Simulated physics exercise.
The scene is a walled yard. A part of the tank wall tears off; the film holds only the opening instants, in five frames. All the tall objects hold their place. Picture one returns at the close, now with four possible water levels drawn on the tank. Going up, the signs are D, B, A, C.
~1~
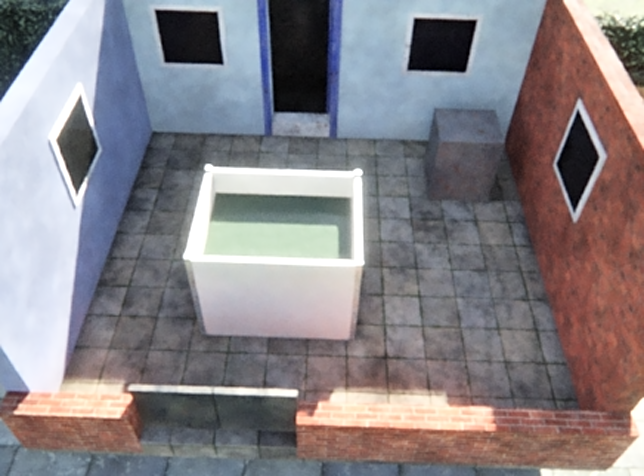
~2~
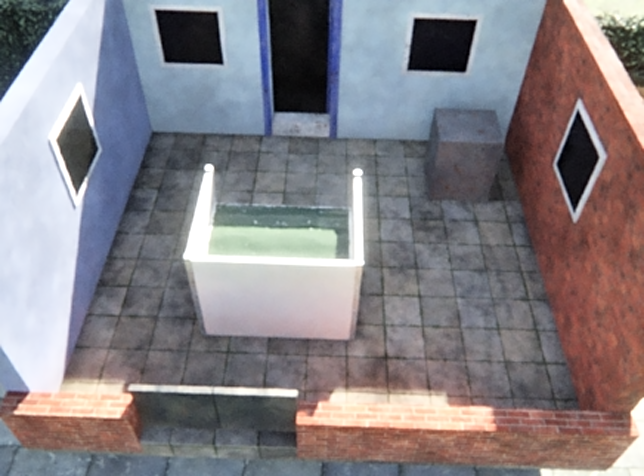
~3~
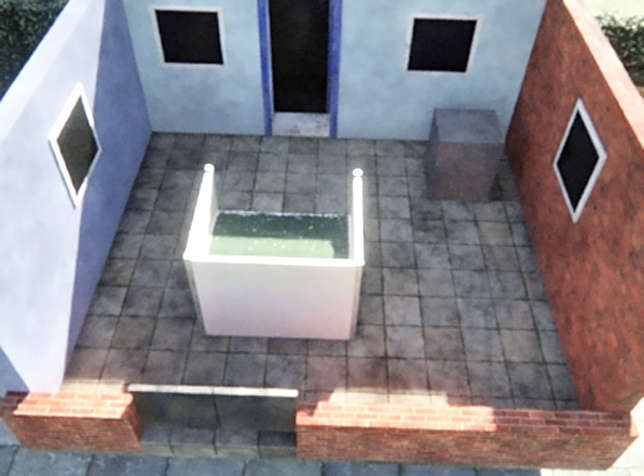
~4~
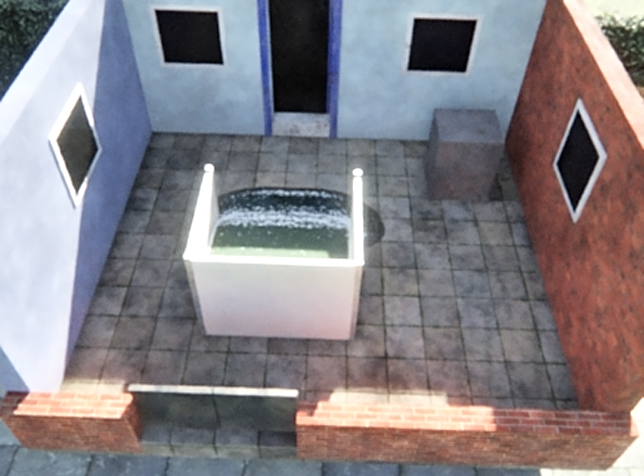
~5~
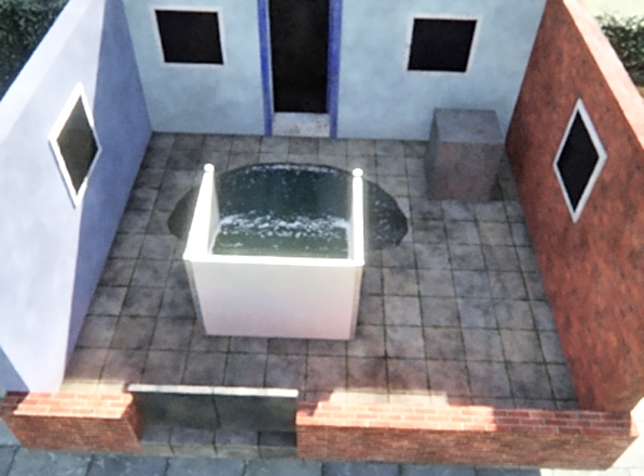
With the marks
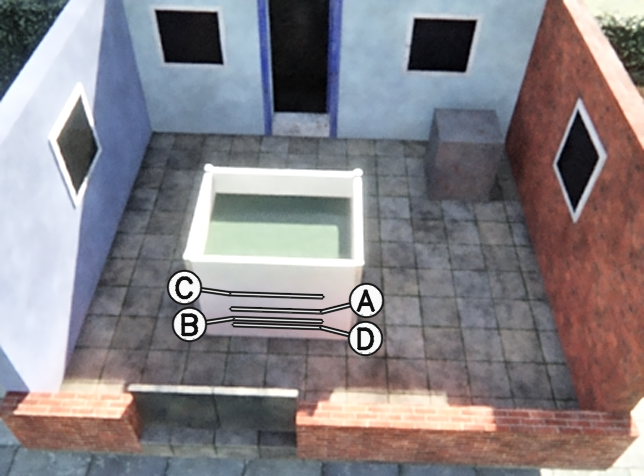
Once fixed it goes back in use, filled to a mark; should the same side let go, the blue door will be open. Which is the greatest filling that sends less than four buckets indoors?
Mark A.
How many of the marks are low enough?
Three of them.
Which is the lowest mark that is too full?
That is mark C.
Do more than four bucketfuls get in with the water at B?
No, that is safe.
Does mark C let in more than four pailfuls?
Yes.
On the marked copy, A at (276, 310); B at (277, 320); C at (275, 295); D at (277, 326); from the bottom up D, B, A, C.
For mark A, a splash gets over, under a bucket.
For mark B, nothing gets over.
For mark C, about 10 bucketfuls get in.
For mark D, nothing gets over.
